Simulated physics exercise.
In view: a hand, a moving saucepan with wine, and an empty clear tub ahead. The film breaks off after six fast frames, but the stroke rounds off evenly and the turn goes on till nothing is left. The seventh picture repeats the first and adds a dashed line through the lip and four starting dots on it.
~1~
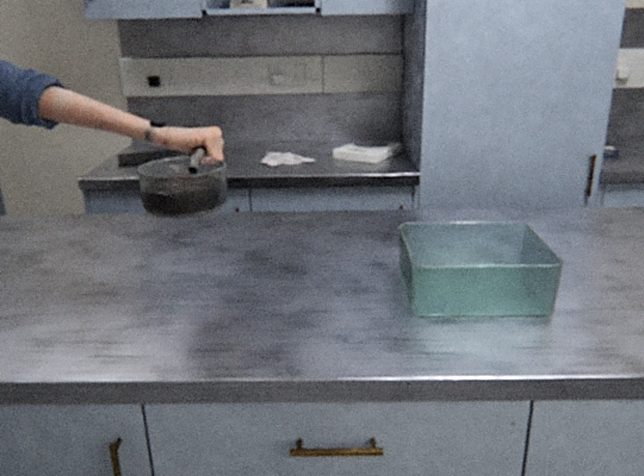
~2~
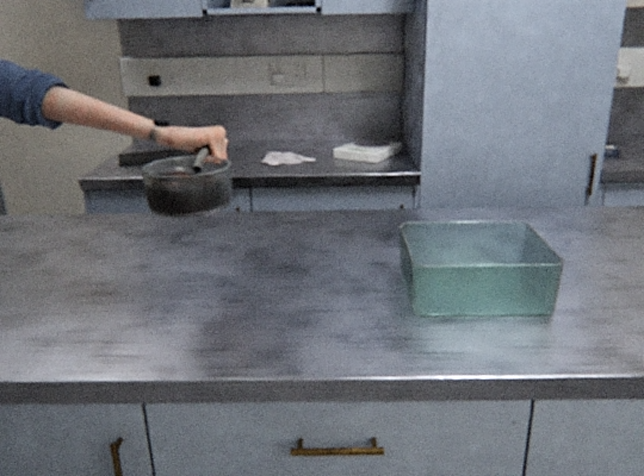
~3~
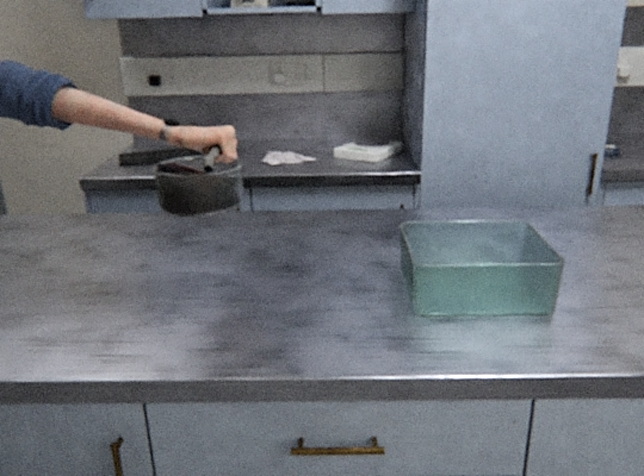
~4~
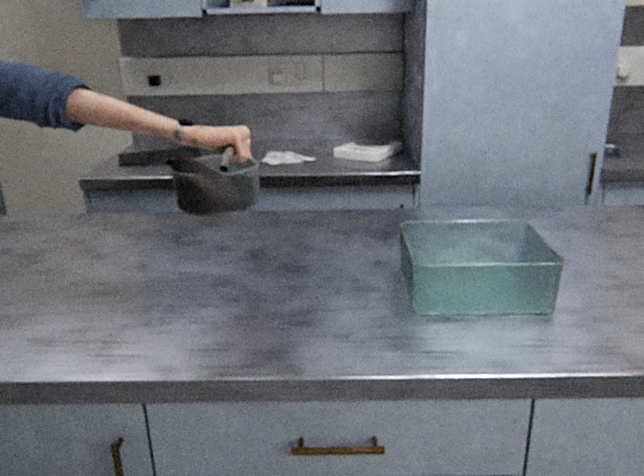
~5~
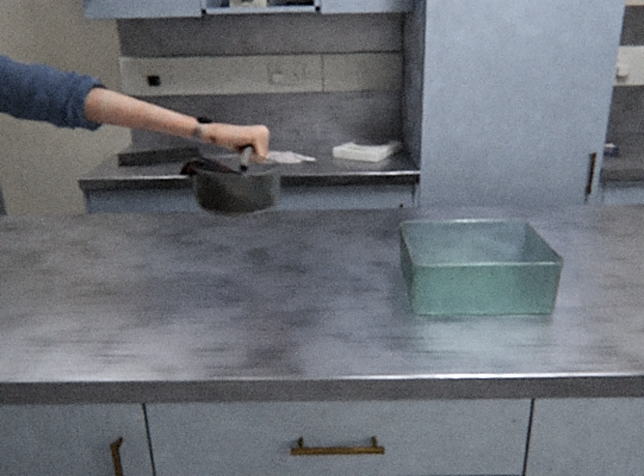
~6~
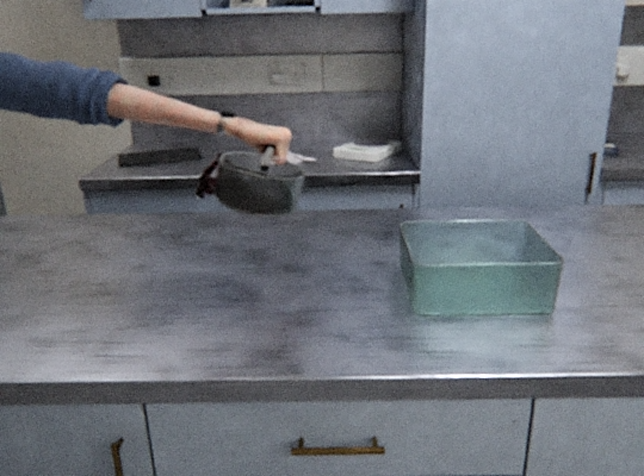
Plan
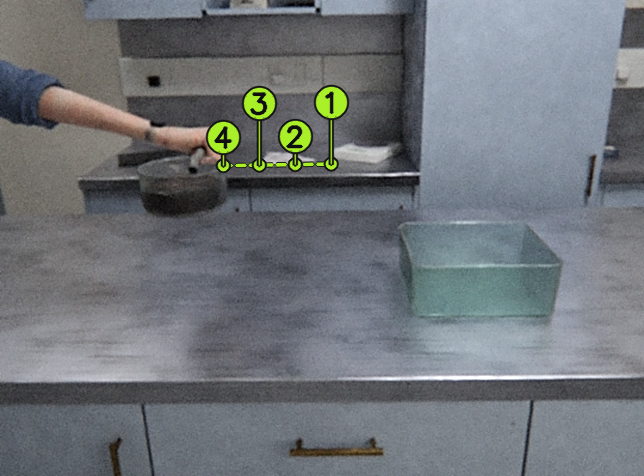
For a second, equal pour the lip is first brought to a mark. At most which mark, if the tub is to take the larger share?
That is dot 3.
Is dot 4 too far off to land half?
Yes, that goes wrong.
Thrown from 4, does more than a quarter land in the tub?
Yes, it does.
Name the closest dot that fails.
Here it is dot 4.
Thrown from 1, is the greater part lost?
No.
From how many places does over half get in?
Three.
On the marked copy, 1 at (331, 164); 2 at (295, 164); 3 at (259, 165); 4 at (223, 165).
For dot 1, about 77 % lands in the tub, 7 % falls short and 16 % goes beside or beyond.
For dot 2, about 79 % lands in the tub, 17 % falls short and 5 % goes beside or beyond.
For dot 3, about 63 % lands in the tub, 33 % falls short and 4 % goes beside or beyond.
For dot 4, about 35 % lands in the tub, 60 % falls short and 5 % goes beside or beyond.
